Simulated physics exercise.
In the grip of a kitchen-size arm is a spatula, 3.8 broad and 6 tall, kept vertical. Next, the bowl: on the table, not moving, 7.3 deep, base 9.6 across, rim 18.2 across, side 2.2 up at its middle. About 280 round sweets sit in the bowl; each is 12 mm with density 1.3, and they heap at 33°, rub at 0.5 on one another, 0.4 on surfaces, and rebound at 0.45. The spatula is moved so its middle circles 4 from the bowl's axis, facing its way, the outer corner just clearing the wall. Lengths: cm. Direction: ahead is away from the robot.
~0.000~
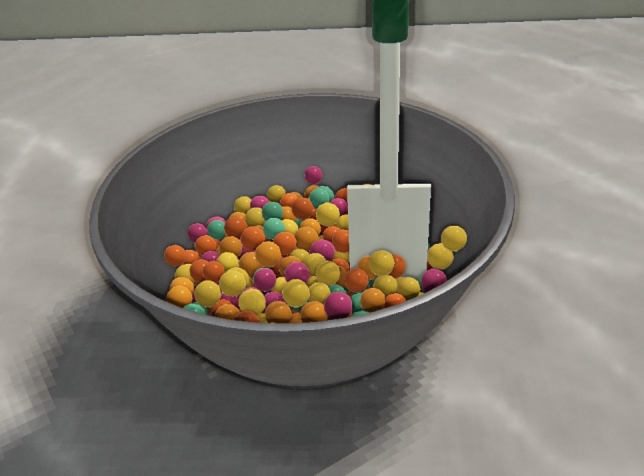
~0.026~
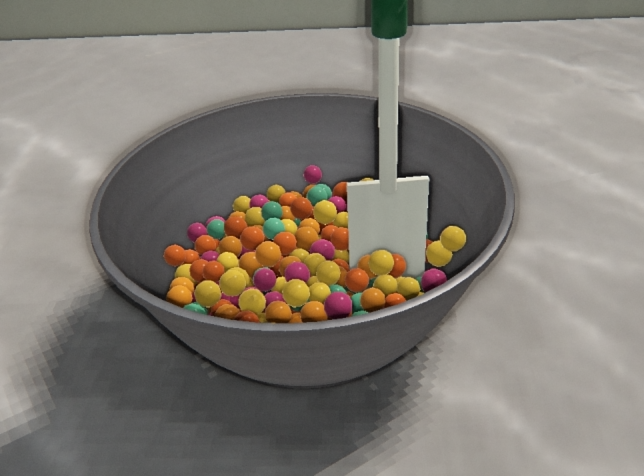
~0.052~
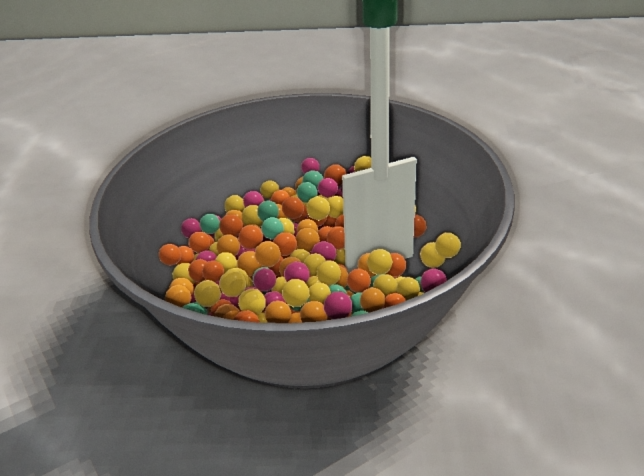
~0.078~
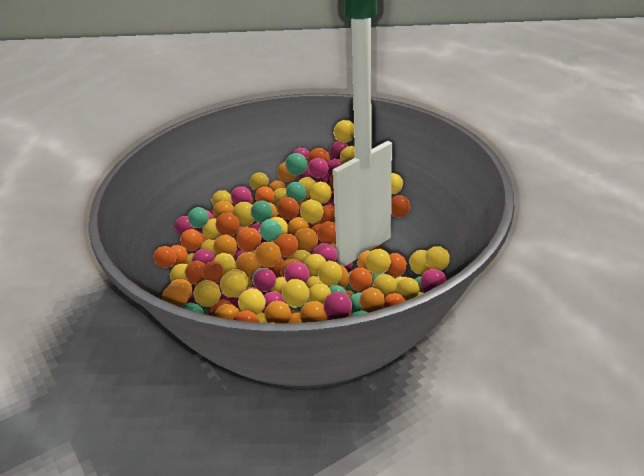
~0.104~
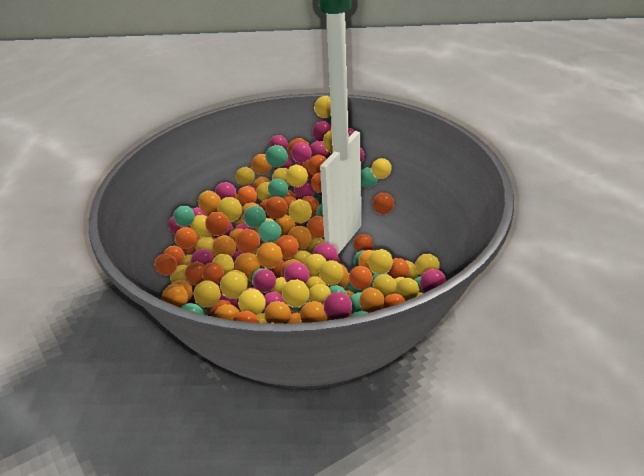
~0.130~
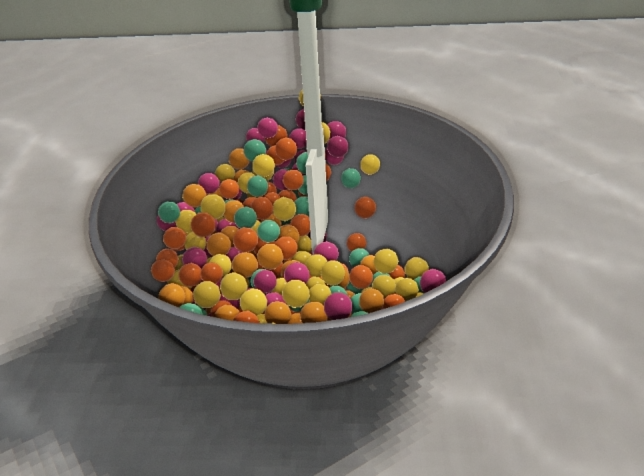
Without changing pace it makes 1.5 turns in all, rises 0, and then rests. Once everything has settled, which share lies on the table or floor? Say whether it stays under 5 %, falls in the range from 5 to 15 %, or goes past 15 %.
The share falls from 5 to 15 %.
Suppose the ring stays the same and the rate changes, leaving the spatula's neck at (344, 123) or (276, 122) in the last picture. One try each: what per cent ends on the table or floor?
Roughly 5 per cent on the first try and 25 per cent on the second.
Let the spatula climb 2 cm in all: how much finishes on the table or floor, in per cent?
5 per cent, roughly.
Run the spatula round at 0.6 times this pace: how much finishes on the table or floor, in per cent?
Estimated share: Near 0 per cent.
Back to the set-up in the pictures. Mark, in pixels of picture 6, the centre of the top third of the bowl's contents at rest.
I'd put it at about (211, 301).
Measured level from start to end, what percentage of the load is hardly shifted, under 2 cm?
Result: Close to 5 per cent of the load.
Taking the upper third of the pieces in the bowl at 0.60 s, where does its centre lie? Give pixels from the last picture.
Centre, approx.: (304, 165).
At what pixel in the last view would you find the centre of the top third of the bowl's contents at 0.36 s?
Roughly at (301, 295).
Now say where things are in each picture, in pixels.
The first frame shows the spatula neck at (389, 158), 0° round; upper third of the load around (302, 257), from x 175 to 455, top at y 175; 275 in the bowl.
The second frame shows the spatula neck at (388, 152), 7° round; upper third of the load around (306, 252), from x 175 to 455, top at y 175.
The third frame shows the spatula neck at (380, 140), 24° round; upper third of the load around (306, 238), from x 170 to 450, top at y 165.
The fourth frame shows the spatula neck at (363, 128), 44° round; upper third of the load around (296, 218), from x 165 to 435, top at y 130.
The fifth frame shows the spatula neck at (340, 121), 63° round; upper third of the load around (278, 209), from x 165 to 435, top at y 105.
The sixth frame shows the spatula neck at (313, 119), 83° round; upper third of the load around (257, 207), from x 165 to 435, top at y 95; 275 in the bowl.
After 0.36 s, 260° round, highest piece 11 above the table; 265 in the bowl, 3 on the table or floor, 7 in flight or on the tool.
After 0.60 s, 77° round, highest piece 9 above the table; 258 in the bowl, 17 on the table or floor.
After 0.91 s, 180° round, highest piece 7 above the table; 248 in the bowl, 26 on the table or floor, 1 in flight or on the tool.
After 1.61 s, 180° round, highest piece 7 above the table; 248 in the bowl, 27 on the table or floor.
In the end, 248 in the bowl, 27 on the table or floor. That is 10 % on the table or floor.
